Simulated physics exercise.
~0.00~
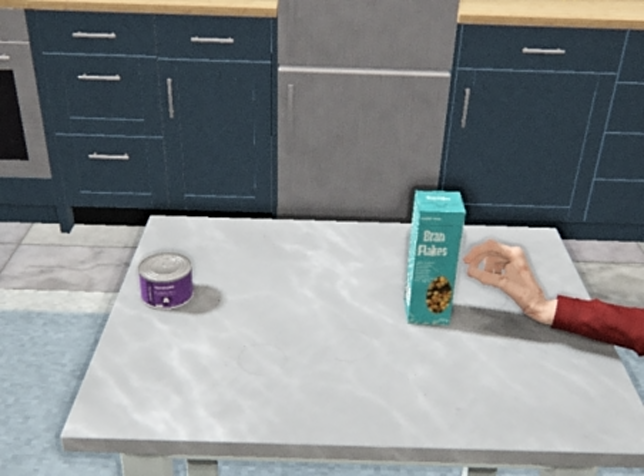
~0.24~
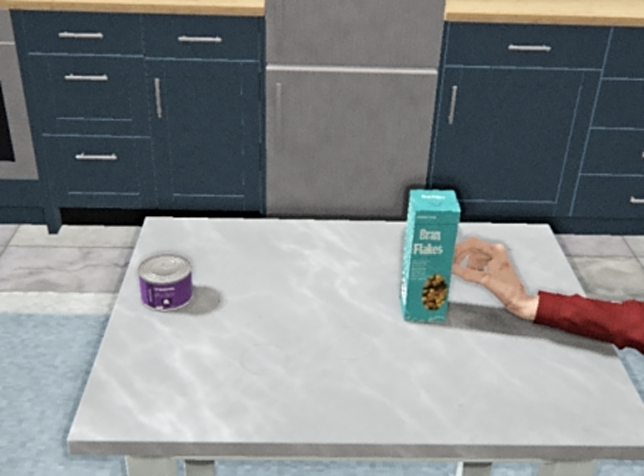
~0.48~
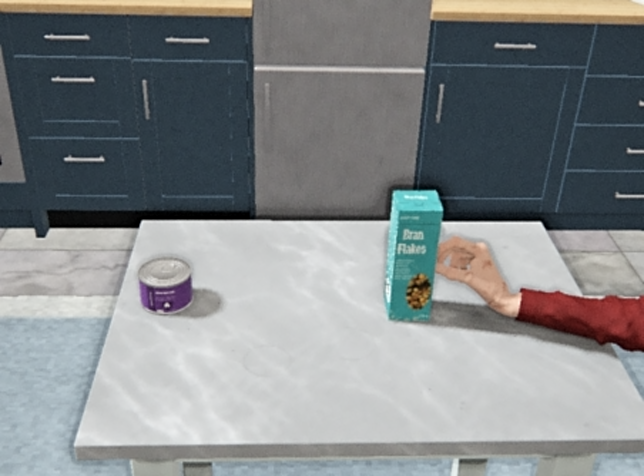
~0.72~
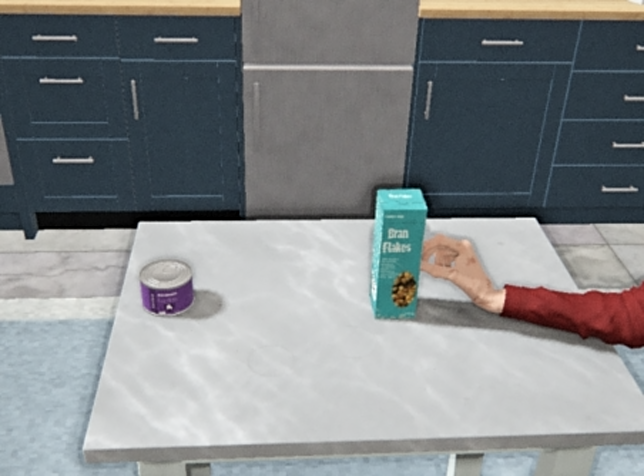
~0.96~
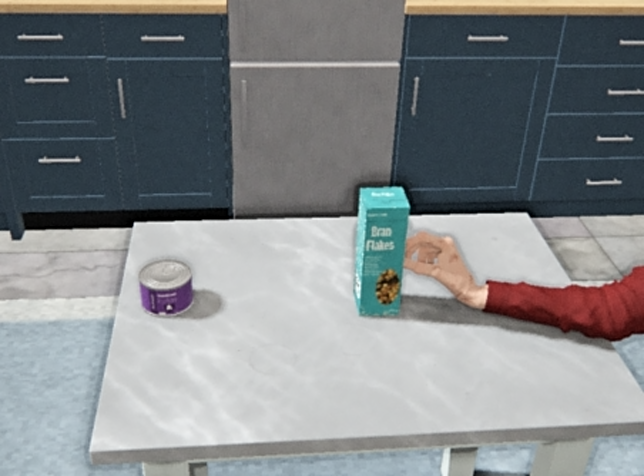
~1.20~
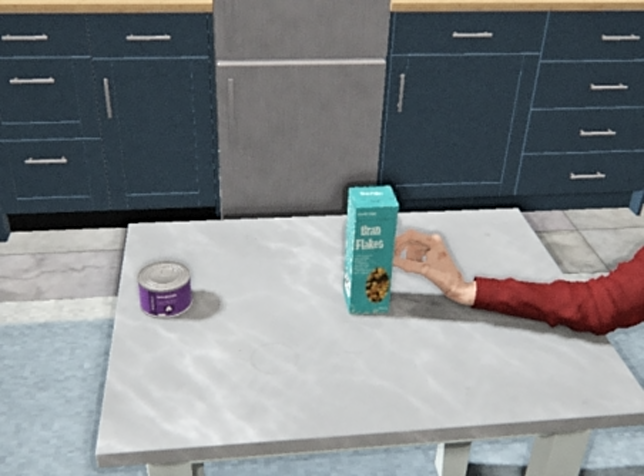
The clip opens on a pale marble-topped table in a kitchen with dark blue cabinets, where a small purple tub sits on the left and a tall turquoise carton of bran flakes stands on the right. A hand in a red sleeve reaches in from the right, its fingers close to the carton's side. As the view drifts slightly sideways, the hand pushes the carton to the left, and it slides upright across the tabletop. The tub stays in its place throughout. By the end, the carton stands nearer the middle, still upright, with the hand beside it.
